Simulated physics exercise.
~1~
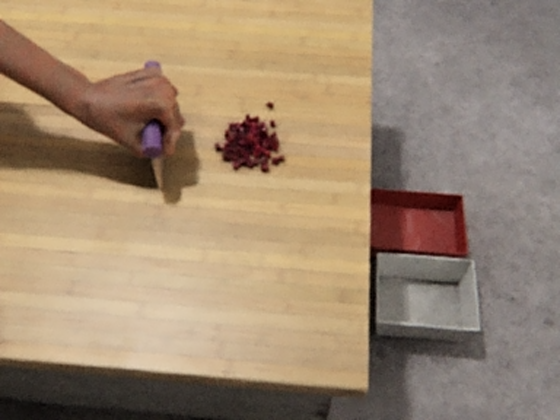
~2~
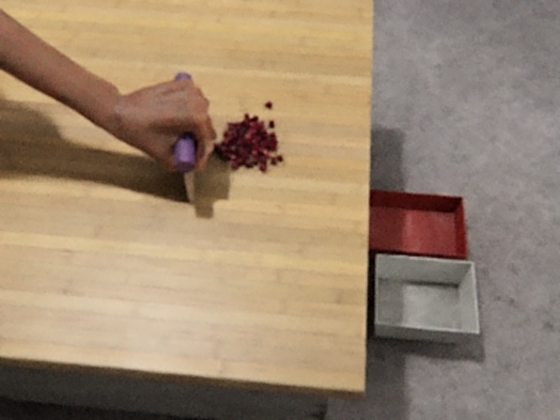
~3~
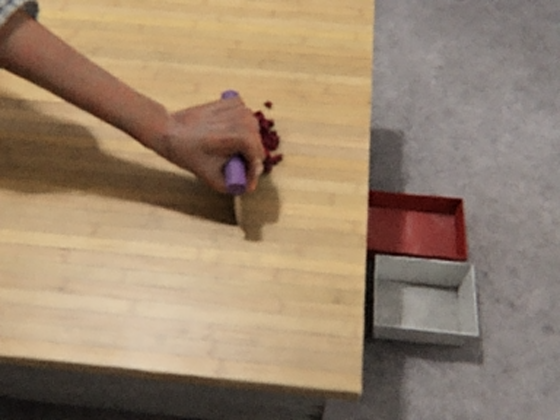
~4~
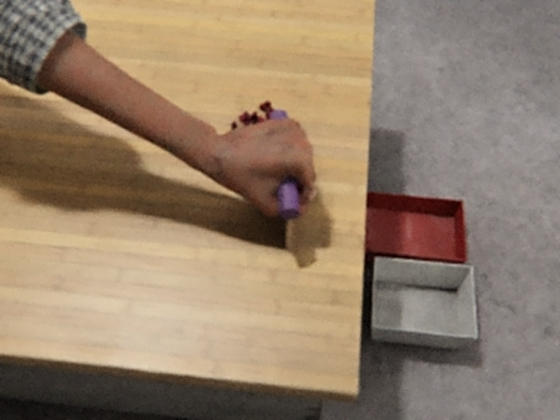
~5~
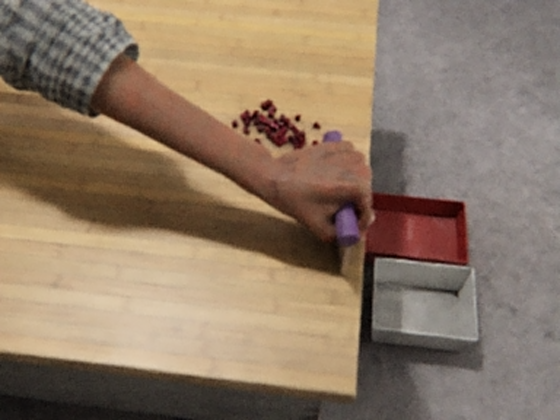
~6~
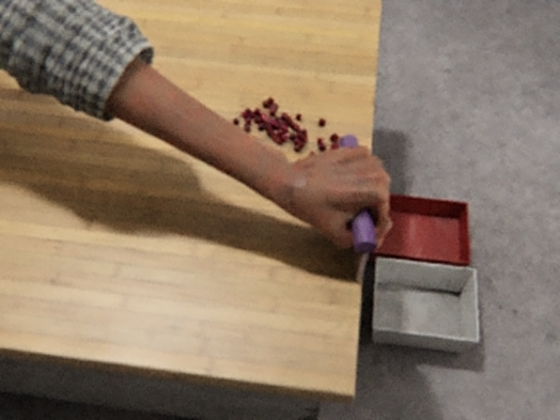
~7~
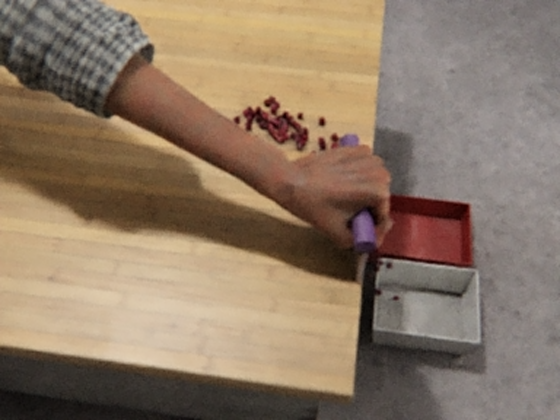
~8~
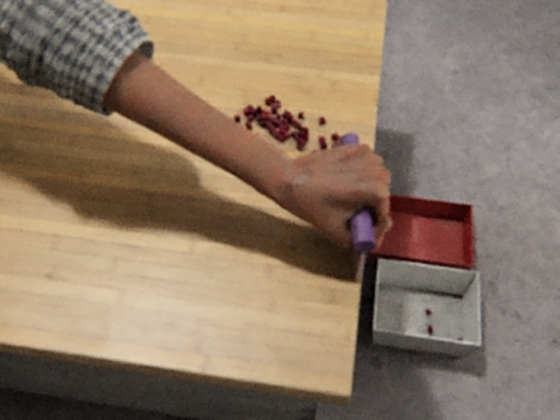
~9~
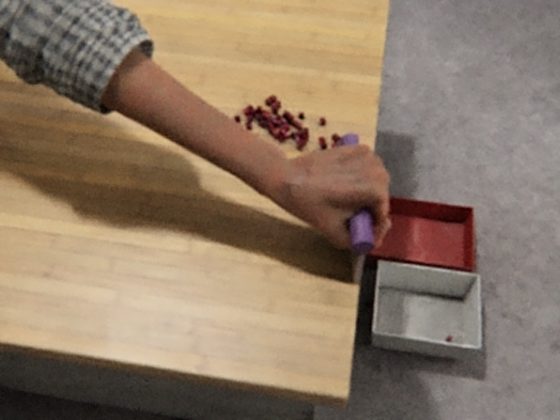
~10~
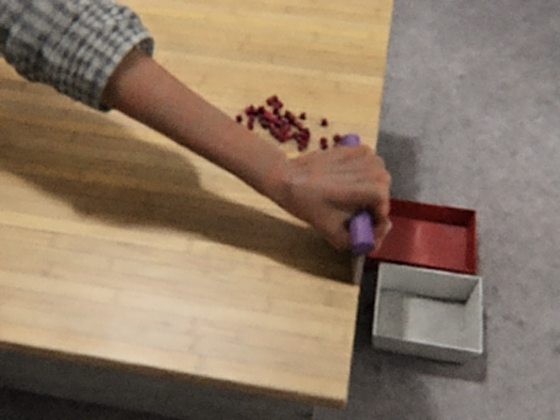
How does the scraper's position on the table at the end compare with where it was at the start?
At the start the scraper was out on the tabletop, to the left of the pile of red cubes. By the end it was farther right and lower, held at the table's right edge beside the tins.
